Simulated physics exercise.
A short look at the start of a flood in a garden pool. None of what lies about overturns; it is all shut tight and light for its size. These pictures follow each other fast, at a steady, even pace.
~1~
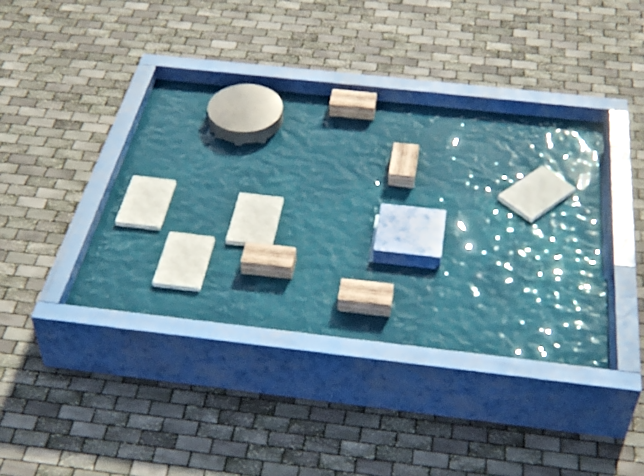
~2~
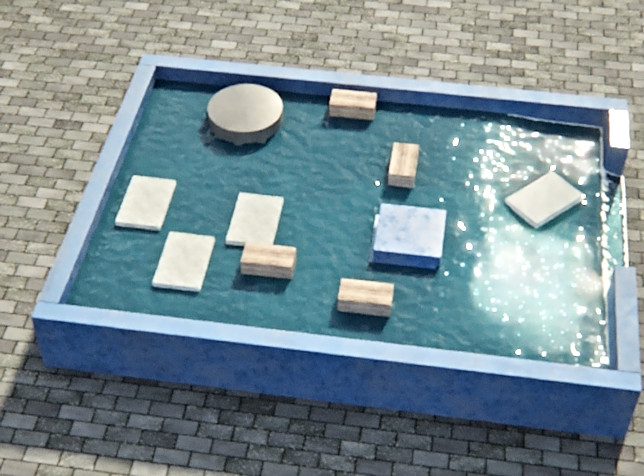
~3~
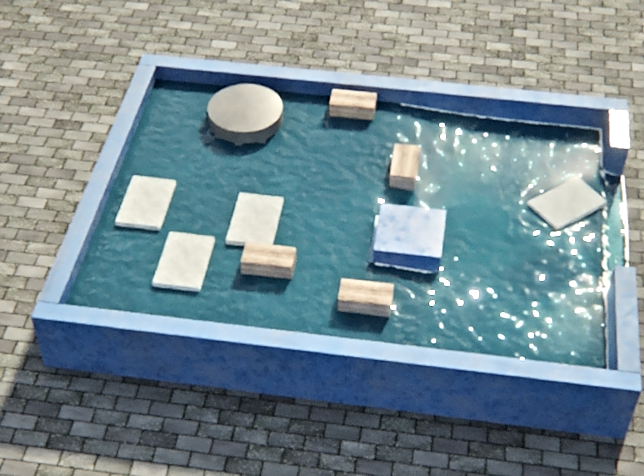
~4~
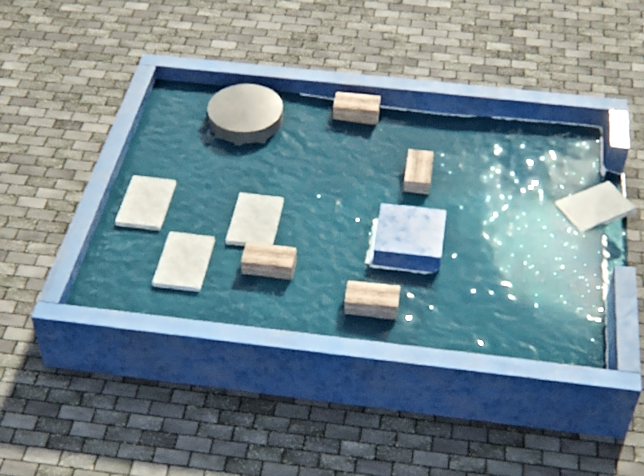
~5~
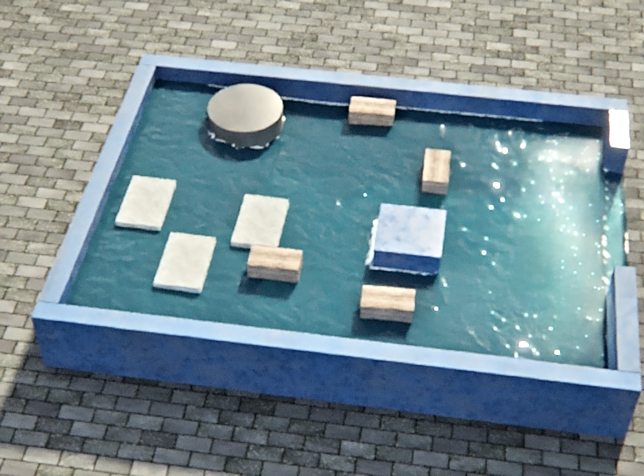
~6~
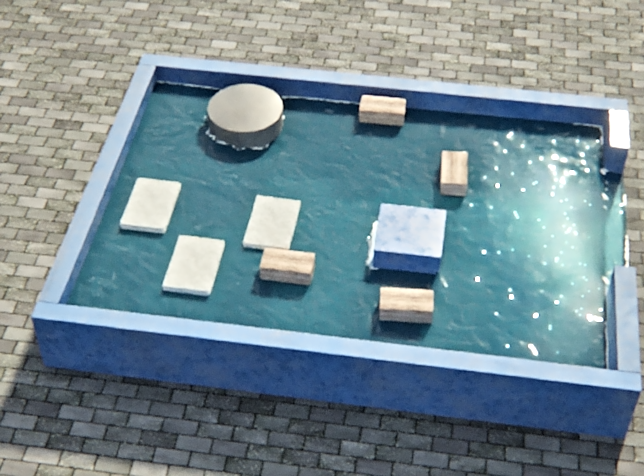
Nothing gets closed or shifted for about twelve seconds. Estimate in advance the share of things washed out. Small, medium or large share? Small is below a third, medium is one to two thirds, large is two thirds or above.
A medium share.
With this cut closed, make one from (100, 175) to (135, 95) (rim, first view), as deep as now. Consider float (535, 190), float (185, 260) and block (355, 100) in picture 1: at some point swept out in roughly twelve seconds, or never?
Retained; lost; retained.
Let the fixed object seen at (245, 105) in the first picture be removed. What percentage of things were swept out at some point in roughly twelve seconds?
Near 50 percent.
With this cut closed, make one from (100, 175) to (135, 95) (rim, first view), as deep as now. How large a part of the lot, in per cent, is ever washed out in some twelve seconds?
Roughly 60 in a hundred.
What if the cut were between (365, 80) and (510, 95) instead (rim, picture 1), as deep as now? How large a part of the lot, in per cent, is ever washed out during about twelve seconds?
50 per cent or so.
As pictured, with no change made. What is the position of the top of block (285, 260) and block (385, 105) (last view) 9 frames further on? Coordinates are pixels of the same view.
Roughly (335, 277) and roughly (450, 118).
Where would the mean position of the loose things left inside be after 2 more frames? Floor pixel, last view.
That averages to about (335, 253) on the floor.
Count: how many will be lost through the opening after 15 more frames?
By my count it is 2.
A moment on, 1 of 8 are out; 7 afloat.
Next, 1 of 8 are out; 7 afloat.
Later, 2 of 8 are out; 6 afloat.
In the end, 3 of 8 are out; 5 afloat.
